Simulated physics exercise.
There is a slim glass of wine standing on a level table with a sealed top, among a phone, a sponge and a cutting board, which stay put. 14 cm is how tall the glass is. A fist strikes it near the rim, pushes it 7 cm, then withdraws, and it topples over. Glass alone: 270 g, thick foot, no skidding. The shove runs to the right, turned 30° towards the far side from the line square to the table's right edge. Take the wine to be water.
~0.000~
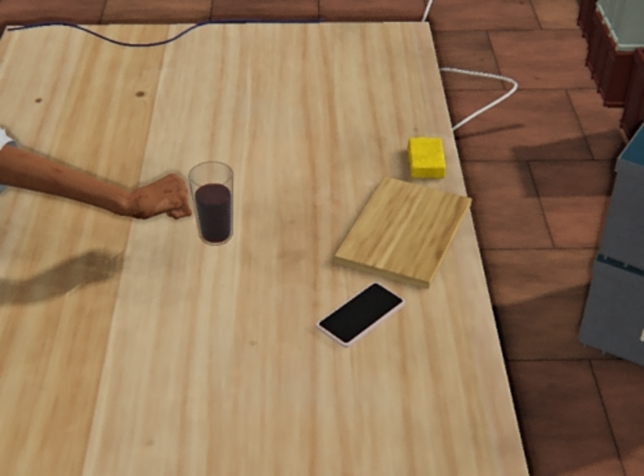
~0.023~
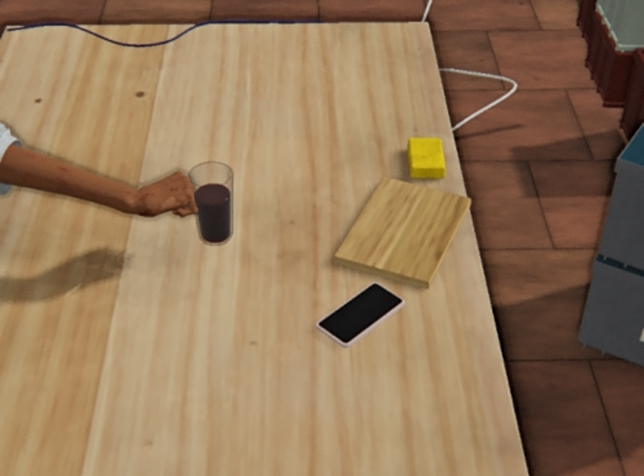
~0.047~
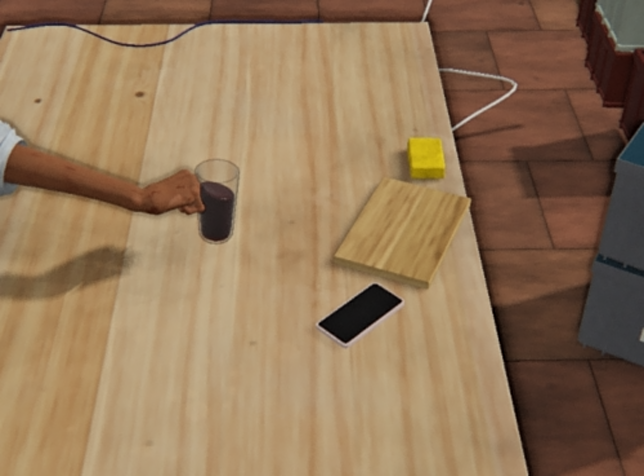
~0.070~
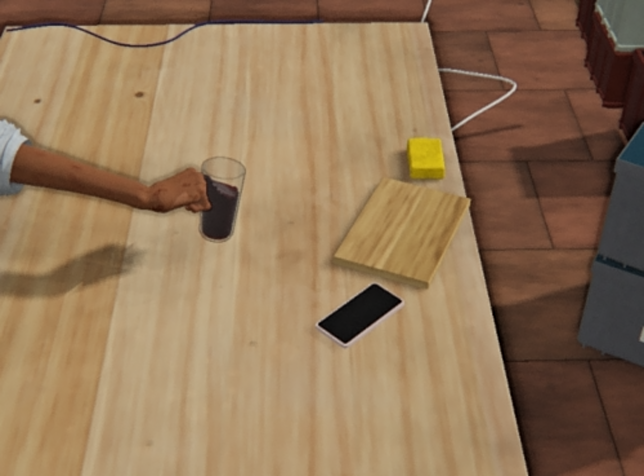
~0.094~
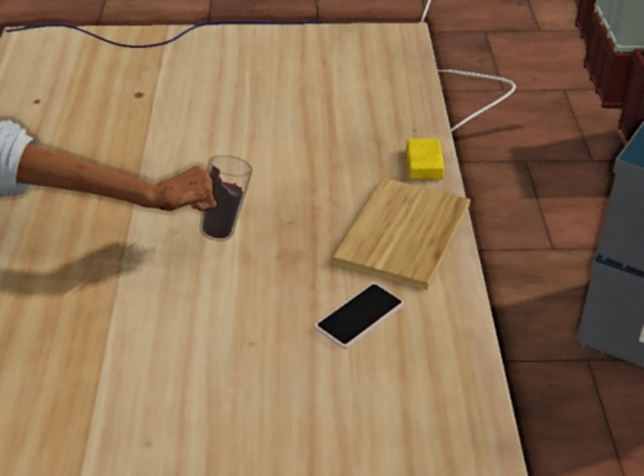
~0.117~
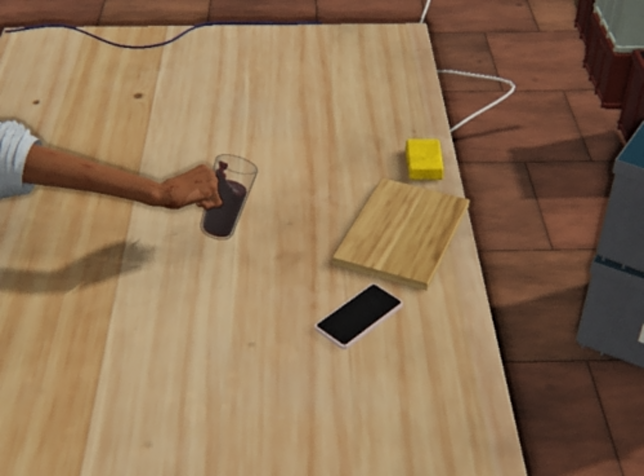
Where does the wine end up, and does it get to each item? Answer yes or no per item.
Phone: No, it stays dry. Sponge: Yes, it gets wet. Cutting board: Yes, it gets wet.
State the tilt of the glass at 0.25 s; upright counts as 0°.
It's tilted some 60° from upright.
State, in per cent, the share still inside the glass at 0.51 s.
About 38 %.
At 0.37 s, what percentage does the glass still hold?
Some 74 in a hundred, give or take.
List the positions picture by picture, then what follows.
The first frame shows tilt 0°; the fist is at (177, 192); surface from (194, 194) to (231, 194); the phone is at (361, 312); the sponge is at (427, 152); the cutting board is at (405, 226).
The second frame shows tilt 0°; the fist is at (183, 190); surface from (194, 194) to (230, 194).
The third frame shows tilt 6°; the fist is at (189, 188); surface from (198, 184) to (232, 194).
The fourth frame shows tilt 11°; the fist is at (195, 186); surface from (203, 175) to (239, 193).
The fifth frame shows tilt 17°; the fist is at (201, 184); surface from (209, 185) to (243, 193).
The sixth frame shows tilt 23°; the fist is at (207, 183); surface from (211, 198) to (243, 192).
After 0.25 s the tilt is 60° and 100 per cent is in the glass, 0 has run off the table; wet so far, nothing.
After 0.37 s the tilt is 87° and 74 per cent is in the glass, 0 has run off the table; wet so far, nothing.
After 0.51 s the tilt is 87° and 38 per cent is in the glass, 0 has run off the table; wet so far, cutting board.
After 0.75 s the tilt is 87° and 20 per cent is in the glass, 1 has run off the table; wet so far, sponge, cutting board.
In the end 6 per cent is in the glass, 16 has run off the table; wet so far, sponge, cutting board.
